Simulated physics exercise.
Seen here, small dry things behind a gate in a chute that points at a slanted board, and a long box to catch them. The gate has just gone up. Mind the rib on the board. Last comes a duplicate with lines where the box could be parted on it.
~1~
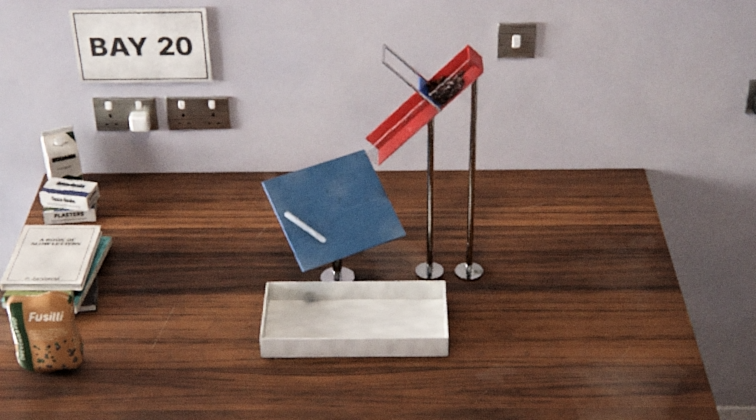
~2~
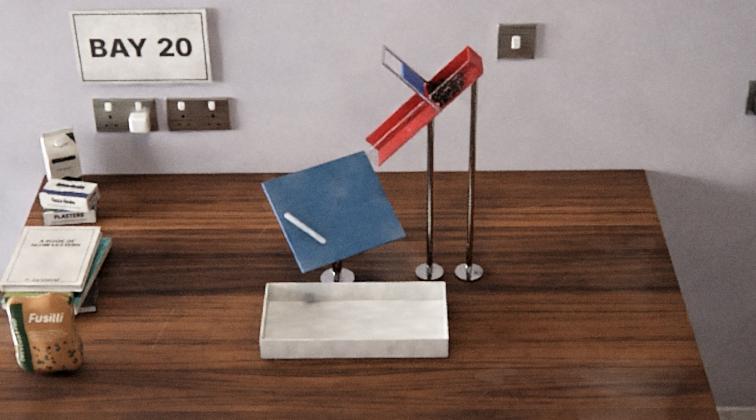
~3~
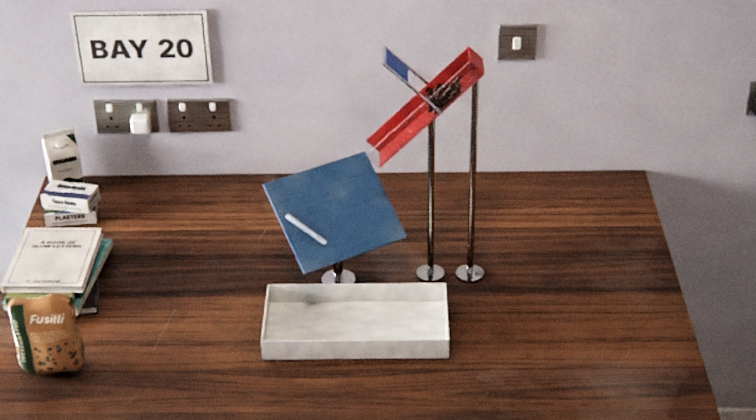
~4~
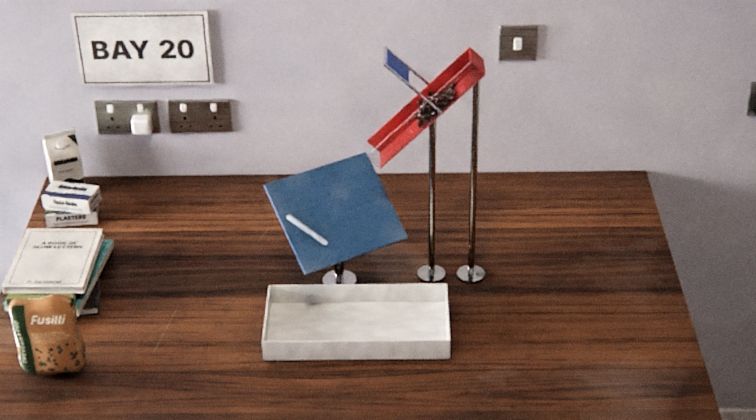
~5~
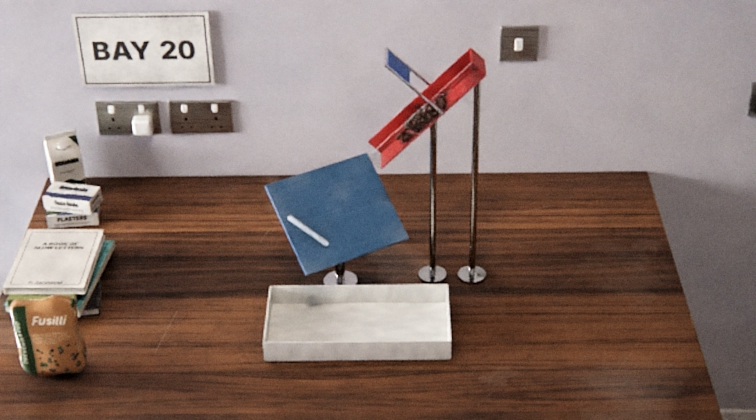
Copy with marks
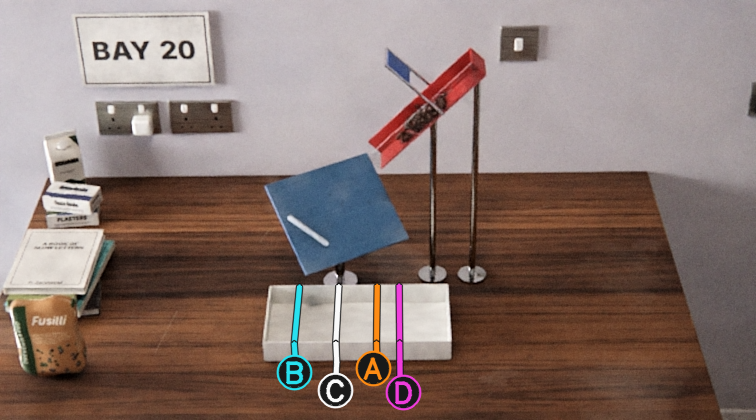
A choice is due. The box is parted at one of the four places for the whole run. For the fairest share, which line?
A is best.
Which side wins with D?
The left side.
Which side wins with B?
Right.
On the marked copy, line A crosses the front rim at (376, 341); line B crosses the front rim at (294, 342); line C crosses the front rim at (335, 342); line D crosses the front rim at (399, 341).
With A, of what is caught, about two thirds on the left of the divider, about a third on the right.
With B, of what is caught, none on the left of the divider, all on the right.
With C, of what is caught, a small part on the left of the divider, most on the right.
With D, of what is caught, nearly all on the left of the divider, a small part on the right.
